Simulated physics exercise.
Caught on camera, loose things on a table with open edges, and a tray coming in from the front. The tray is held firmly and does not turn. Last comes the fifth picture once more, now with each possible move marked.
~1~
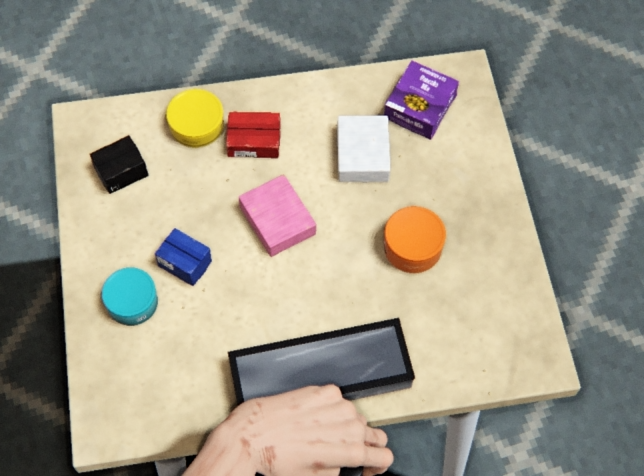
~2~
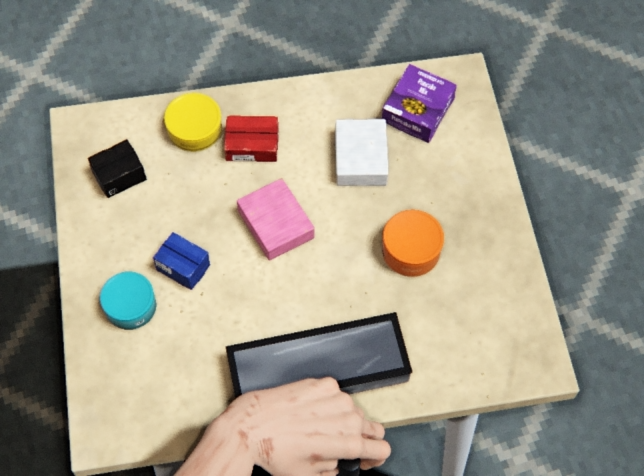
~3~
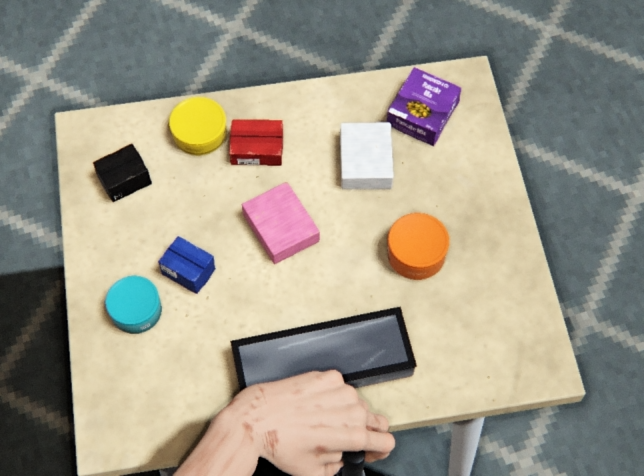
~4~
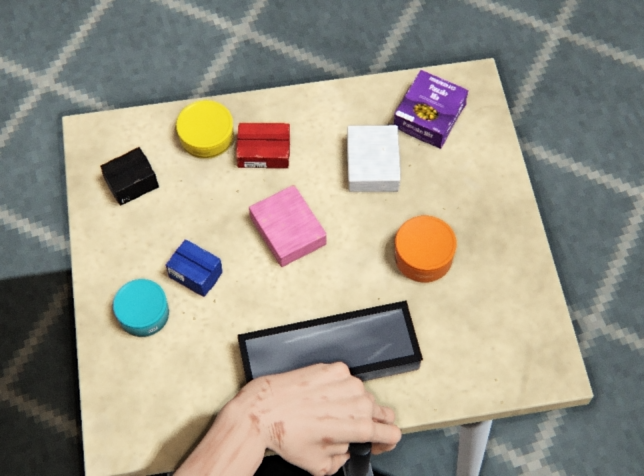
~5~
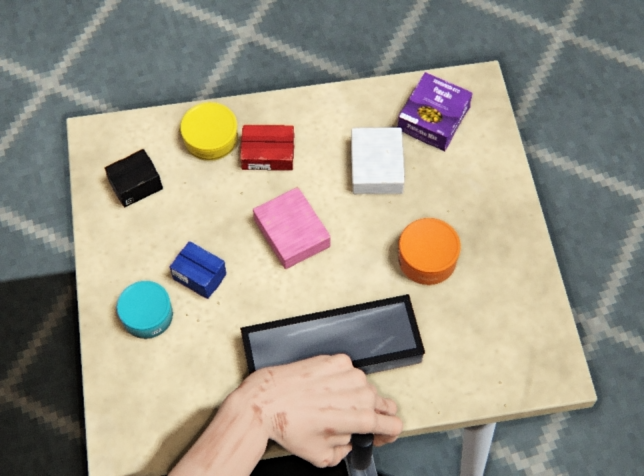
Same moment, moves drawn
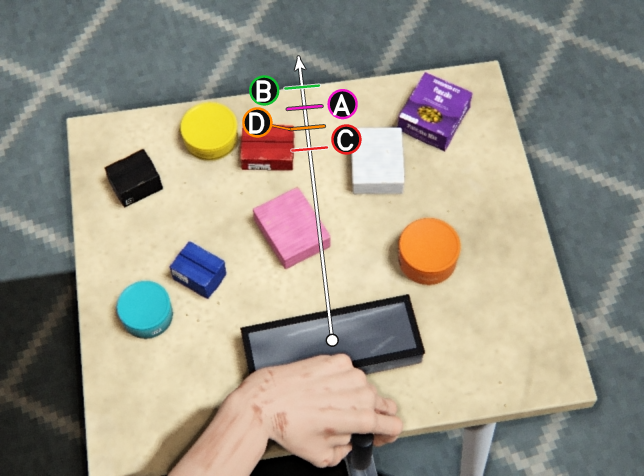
A dark rectangular tray, held by a hand at the near edge of a pale table, slides a short way forward toward colourful boxes, round tubs and a pink block, which stay in place as the view shifts slightly.
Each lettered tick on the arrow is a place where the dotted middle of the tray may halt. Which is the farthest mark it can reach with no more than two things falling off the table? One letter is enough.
Mark D.
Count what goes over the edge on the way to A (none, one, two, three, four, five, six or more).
Three.
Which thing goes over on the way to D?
The red box goes over.
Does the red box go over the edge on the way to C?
Yes.
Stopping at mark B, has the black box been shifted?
No.
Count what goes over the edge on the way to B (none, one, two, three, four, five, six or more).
By then, three.
On the marked copy, A at (305, 107); B at (302, 87); C at (309, 149); D at (307, 127); the arrow from (332, 340) to (299, 57); the white dot at (332, 340).
Following D. Soon after the start, tray (323, 265); orange tub (433, 246); pink block (294, 210).
Later, tray (314, 188); red box (263, 101); white block (366, 126).
In the end, tray (307, 135); red box over the edge; white block (358, 77); one fallen.
As for the rest, A drops three; B drops three; C is within the limit but short.
